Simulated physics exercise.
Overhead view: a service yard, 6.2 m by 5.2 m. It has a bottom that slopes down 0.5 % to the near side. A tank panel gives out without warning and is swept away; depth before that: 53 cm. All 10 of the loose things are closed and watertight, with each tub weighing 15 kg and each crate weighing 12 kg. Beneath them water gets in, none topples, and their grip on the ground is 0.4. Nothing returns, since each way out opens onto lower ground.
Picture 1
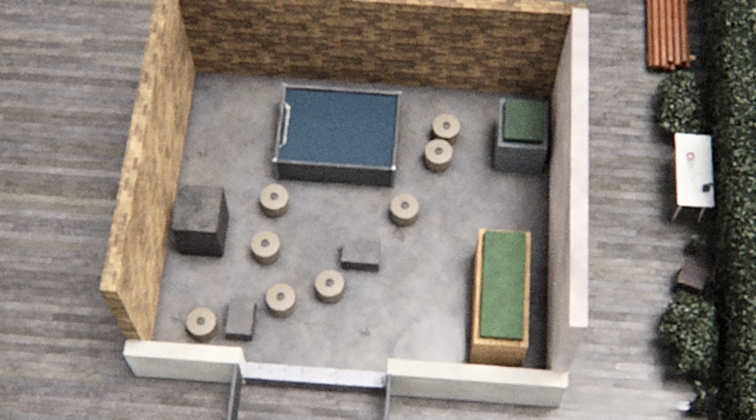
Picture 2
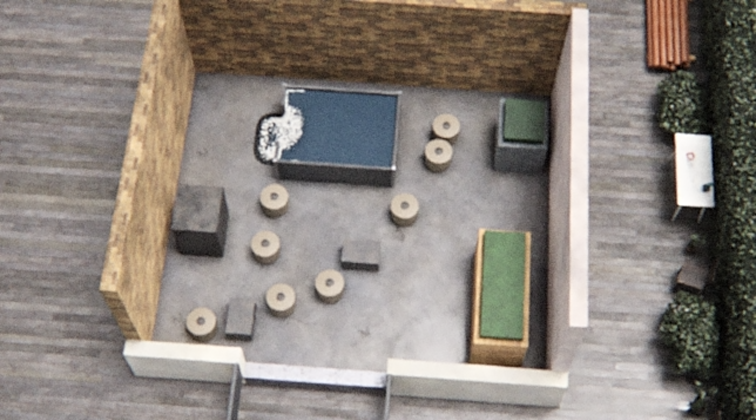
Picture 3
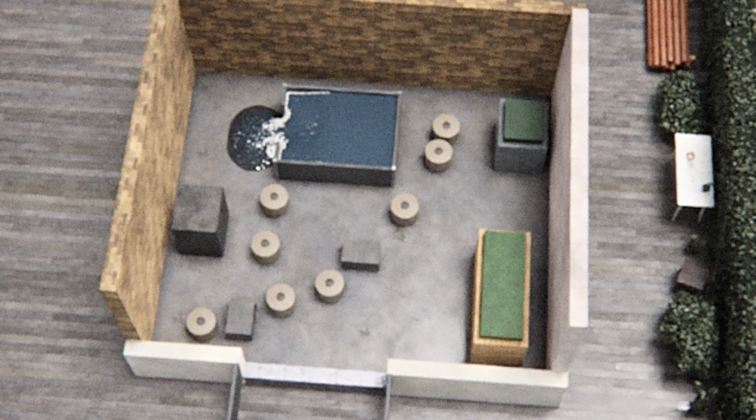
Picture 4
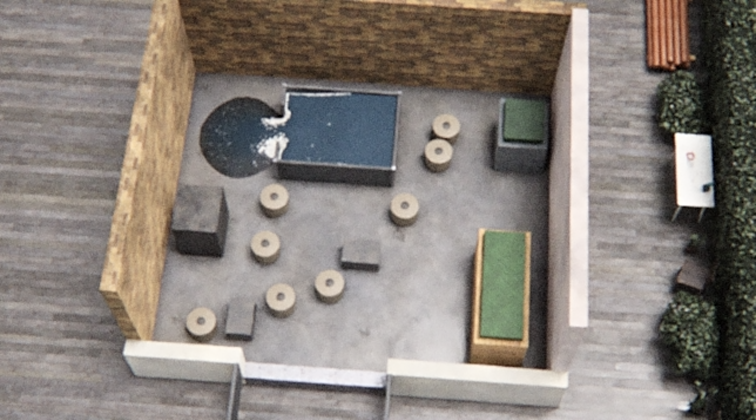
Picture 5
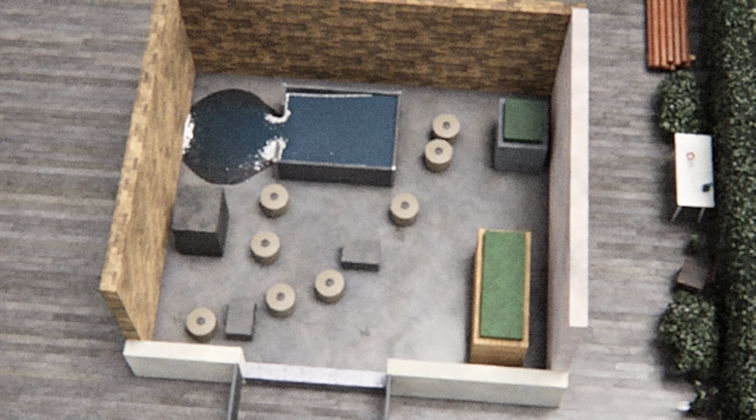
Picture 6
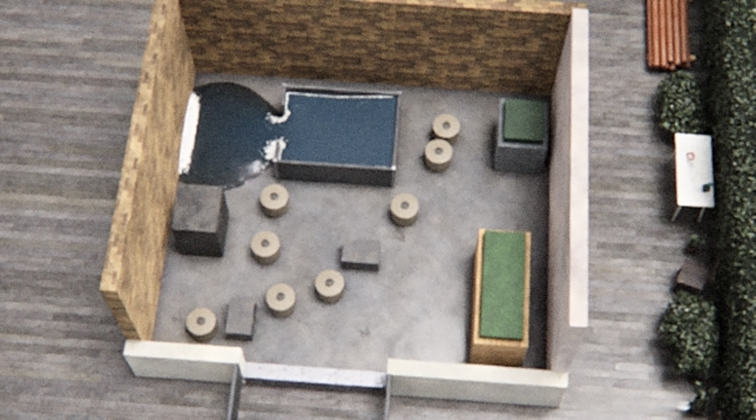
Water pours from the left side of a tank and spreads to the left wall.
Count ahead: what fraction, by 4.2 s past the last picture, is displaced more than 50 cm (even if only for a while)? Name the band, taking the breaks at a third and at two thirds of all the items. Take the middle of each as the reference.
The answer is the lowest band, under a third.
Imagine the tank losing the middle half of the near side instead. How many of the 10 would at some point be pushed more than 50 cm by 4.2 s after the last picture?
The count would be 4.
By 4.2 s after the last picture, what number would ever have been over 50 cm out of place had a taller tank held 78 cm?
Result: 3.
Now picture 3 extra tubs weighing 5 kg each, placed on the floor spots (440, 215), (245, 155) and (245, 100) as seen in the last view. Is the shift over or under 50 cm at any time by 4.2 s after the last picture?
Each in turn ends up within the limit, beyond the limit, beyond the limit.
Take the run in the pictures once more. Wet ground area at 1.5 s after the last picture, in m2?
Close to 8.5 m2, I'd say.
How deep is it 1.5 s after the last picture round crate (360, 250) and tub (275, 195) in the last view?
I'd put it at 0 cm and 0 cm respectively.
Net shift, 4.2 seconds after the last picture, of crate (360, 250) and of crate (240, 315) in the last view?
The first ends 0 centimetres from its start and the second 20 centimetres.
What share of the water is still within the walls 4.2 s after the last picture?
I'd say some 100 percent hasn't gone yet.
Then, 0.4 s after the last picture 0 of 10 are over 50 cm from their spots; 0 afloat.
Then, 1.5 s after the last picture 0 of 10 are over 50 cm from their spots; 0 afloat.
Then, 2.8 s after the last picture 0 of 10 are over 50 cm from their spots; 0 afloat.
Then, 4.2 s after the last picture 0 of 10 are over 50 cm from their spots, and 0 have been at some point; 0 afloat.
